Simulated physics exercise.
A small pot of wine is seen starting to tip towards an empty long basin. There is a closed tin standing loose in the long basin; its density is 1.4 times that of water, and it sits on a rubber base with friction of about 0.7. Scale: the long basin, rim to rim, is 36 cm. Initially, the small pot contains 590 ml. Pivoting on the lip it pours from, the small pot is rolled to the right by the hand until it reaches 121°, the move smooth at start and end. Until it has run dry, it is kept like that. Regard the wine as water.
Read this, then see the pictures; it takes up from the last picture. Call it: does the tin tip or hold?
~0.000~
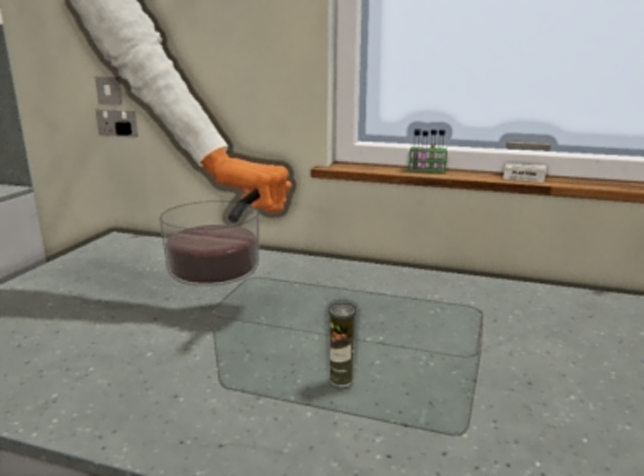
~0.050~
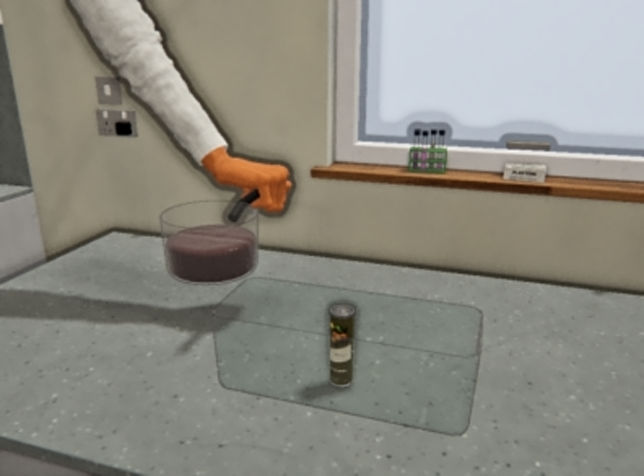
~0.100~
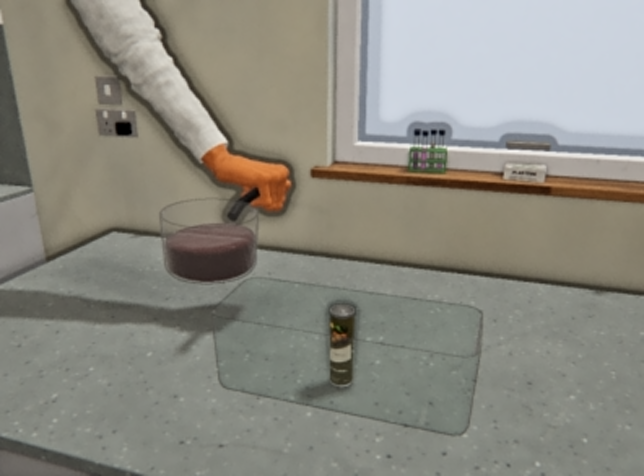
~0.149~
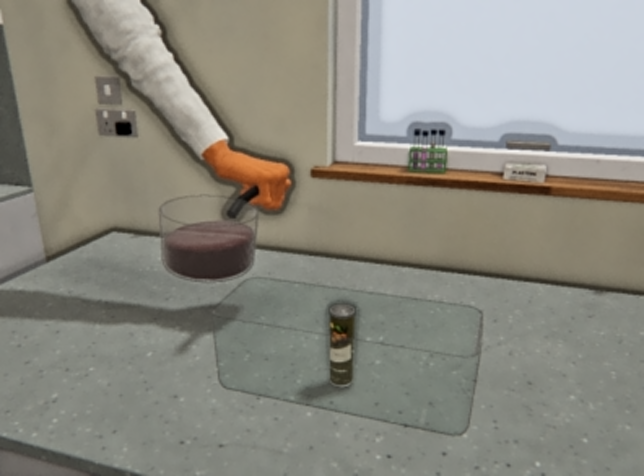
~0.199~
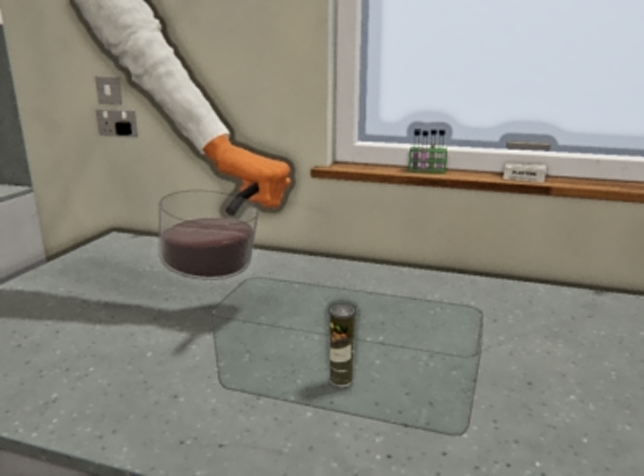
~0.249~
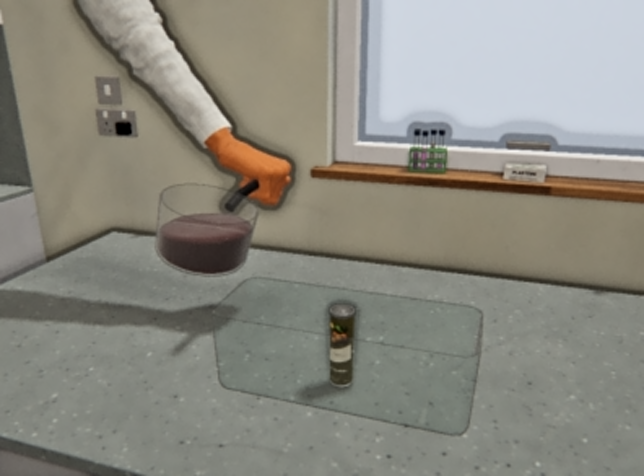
It tips.
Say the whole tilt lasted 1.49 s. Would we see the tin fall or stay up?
After the tilt, the tin is still standing.
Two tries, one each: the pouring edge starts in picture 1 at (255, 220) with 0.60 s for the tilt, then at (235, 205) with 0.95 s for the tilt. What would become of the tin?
First it goes over; then it topples.
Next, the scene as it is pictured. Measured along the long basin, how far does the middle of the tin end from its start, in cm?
Around 7.5 cm.
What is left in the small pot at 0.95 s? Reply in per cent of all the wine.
7 in a hundred, give or take.
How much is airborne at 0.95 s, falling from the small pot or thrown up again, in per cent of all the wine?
20 per cent or so.
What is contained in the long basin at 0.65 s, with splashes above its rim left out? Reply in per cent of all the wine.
Some 1 per cent.
After 0.65 s the tilt is 78° and 70 per cent is still to pour; the tin stands where it began.
After 0.95 s the tilt is 116° and 7 per cent is still to pour; the tin leans 4°.
After 1.26 s the tilt is 121° and 0 per cent is still to pour; the tin lies on its side.
After 1.60 s the tilt is 121° and 0 per cent is still to pour; the tin lies on its side.
In the end the tin lies on its side.
